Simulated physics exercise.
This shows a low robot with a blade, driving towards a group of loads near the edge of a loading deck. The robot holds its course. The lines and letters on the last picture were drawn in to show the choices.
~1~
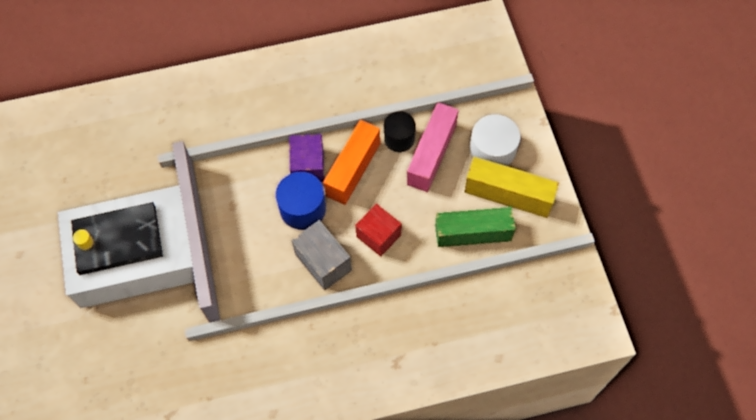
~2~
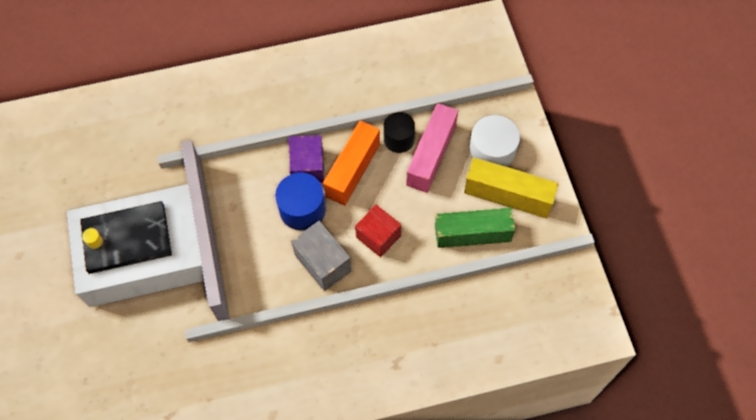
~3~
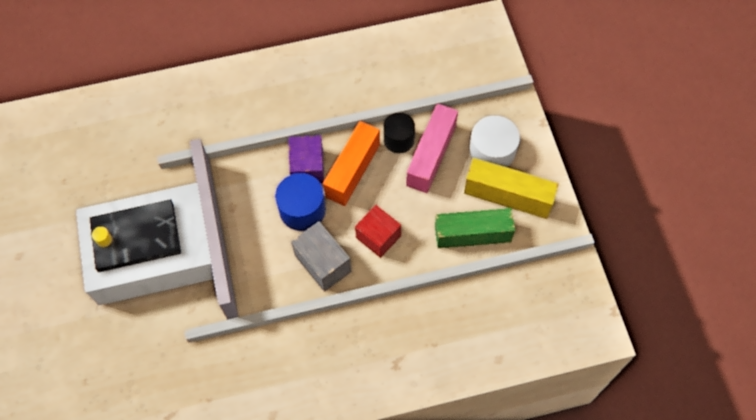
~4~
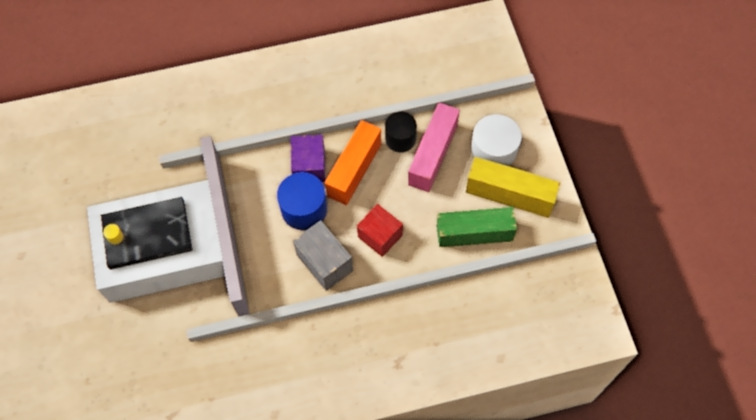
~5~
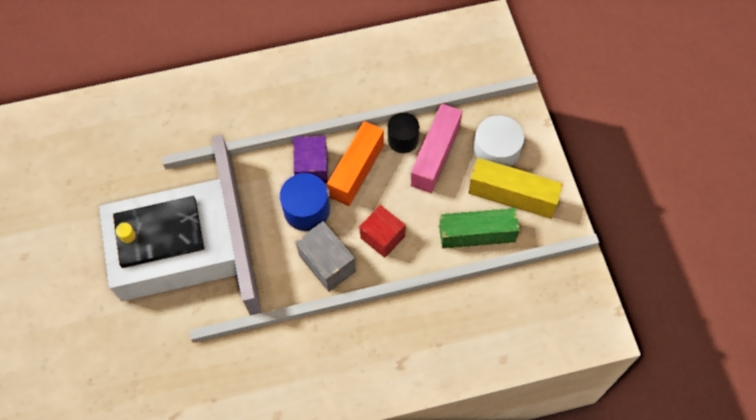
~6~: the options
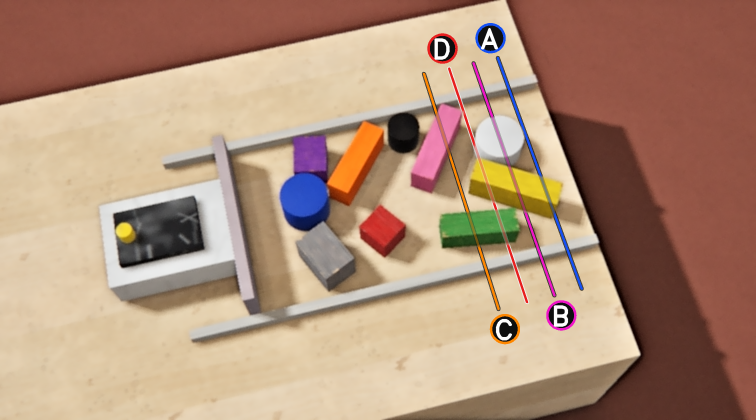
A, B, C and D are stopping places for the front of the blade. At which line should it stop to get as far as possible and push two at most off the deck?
The farthest such stop is C.
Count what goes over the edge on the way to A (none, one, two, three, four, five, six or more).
In all, six or more.
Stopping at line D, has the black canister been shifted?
Yes.
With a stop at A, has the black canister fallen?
By then, yes.
On the marked copy, A at (537, 166); B at (511, 172); C at (459, 184); D at (486, 178).
With C. Early on, robot (249, 210); grey crate (353, 257); purple crate (327, 155).
Further on, robot (332, 191); white canister (516, 142); yellow bar (530, 188).
At the end, robot (392, 178); yellow bar over the edge; white canister over the edge; two fallen.
As for the rest, A drops seven; B drops five; D drops four.
